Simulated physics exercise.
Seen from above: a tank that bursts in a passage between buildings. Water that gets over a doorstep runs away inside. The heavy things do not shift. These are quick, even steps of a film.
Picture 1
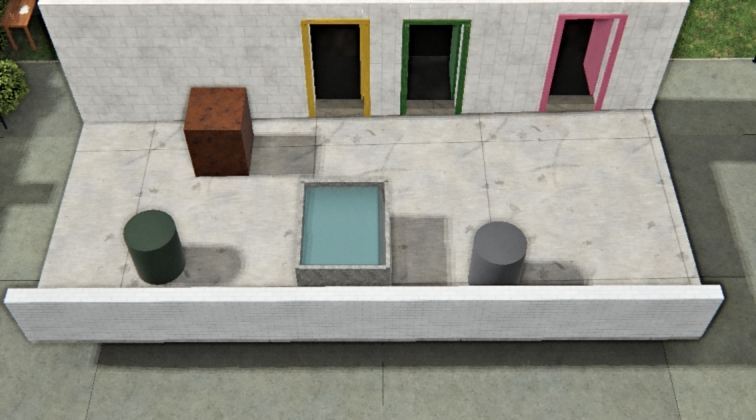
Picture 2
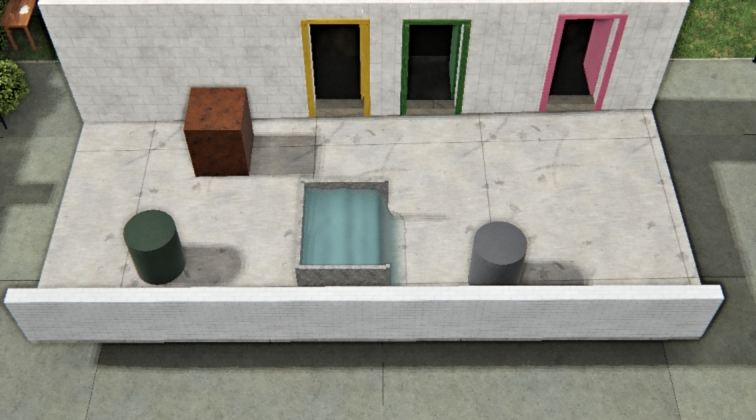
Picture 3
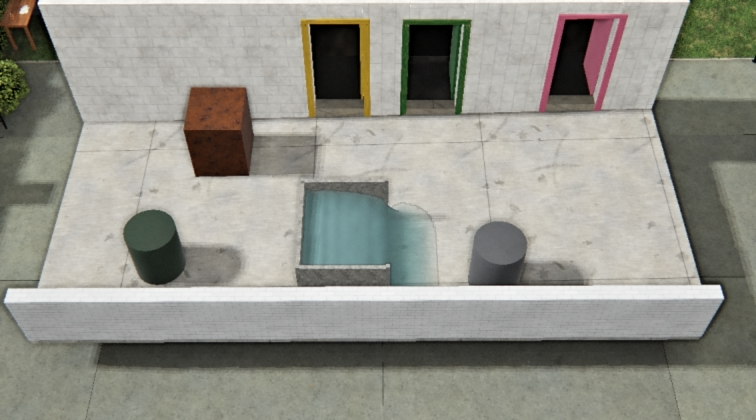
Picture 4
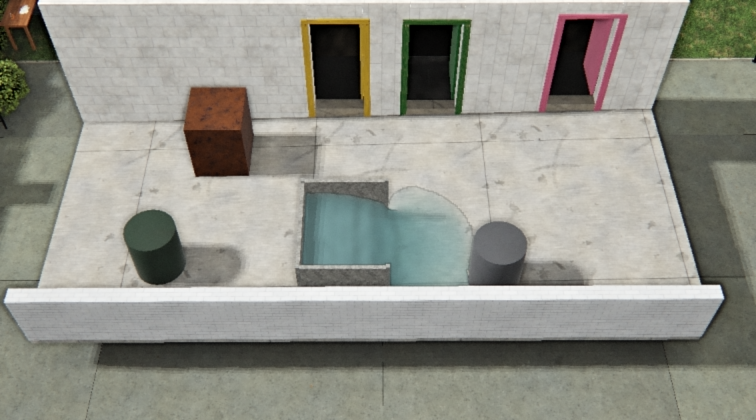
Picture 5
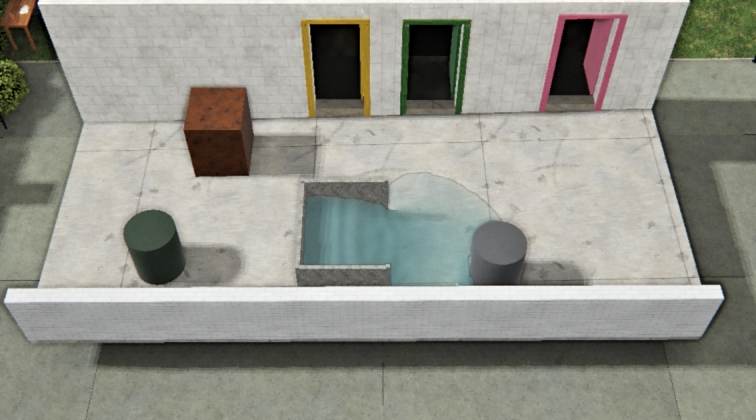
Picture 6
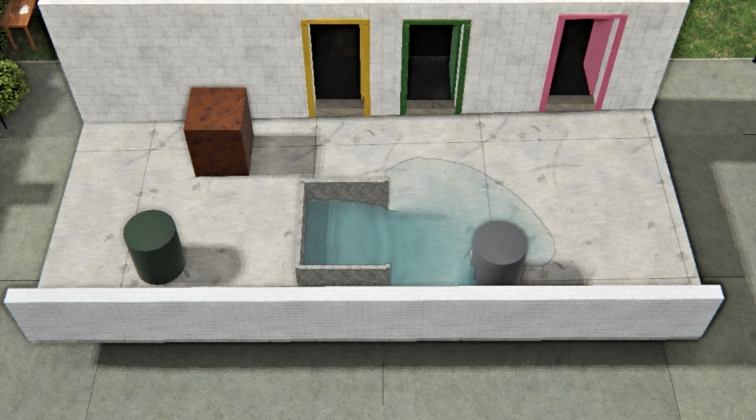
Water sits still in a square tank on a pale walled courtyard, then pours out as the tank's right side opens. It spreads across the floor in a widening curved sheet, reaches the grey cylinder and flows around it, extending past its right side while the tank's level drops.
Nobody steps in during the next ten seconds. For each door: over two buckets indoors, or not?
One by one: The yellow door holds within the limit; the green door holds within the limit; the pink door holds within the limit.
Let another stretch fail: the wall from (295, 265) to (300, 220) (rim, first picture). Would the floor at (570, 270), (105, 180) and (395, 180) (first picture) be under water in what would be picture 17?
In turn: Free of water, under water, dry.
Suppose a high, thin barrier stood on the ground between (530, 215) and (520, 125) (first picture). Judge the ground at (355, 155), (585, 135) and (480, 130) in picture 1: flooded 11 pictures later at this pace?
One after the other: No water, clear, flooded.
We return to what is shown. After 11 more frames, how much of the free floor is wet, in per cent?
Roughly 45 per cent.
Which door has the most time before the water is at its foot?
I say the yellow-painted one.
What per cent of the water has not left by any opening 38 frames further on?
Near 62 in a hundred.
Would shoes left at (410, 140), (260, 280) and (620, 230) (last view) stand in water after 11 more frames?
In that order: No water, clear, wet.
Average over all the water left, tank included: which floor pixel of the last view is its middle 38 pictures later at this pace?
Roughly at (428, 202).
A moment on, water covers 35 % of the floor; the yellow door not reached, the green door not reached, the pink door not reached.
Next, water covers 45 % of the floor; the yellow door not reached, the green door wet at the sill, nothing in, the pink door wet at the sill, nothing in.
Then, water covers 55 % of the floor; the yellow door not reached, the green door wet at the sill, nothing in, the pink door wet at the sill, nothing in.
Later, water covers 55 % of the floor; the yellow door wet at the sill, nothing in, the green door wet at the sill, nothing in, the pink door under two buckets in.
In the end, water covers 50 % of the floor; the yellow door wet at the sill, nothing in, the green door wet at the sill, nothing in, the pink door under two buckets in.
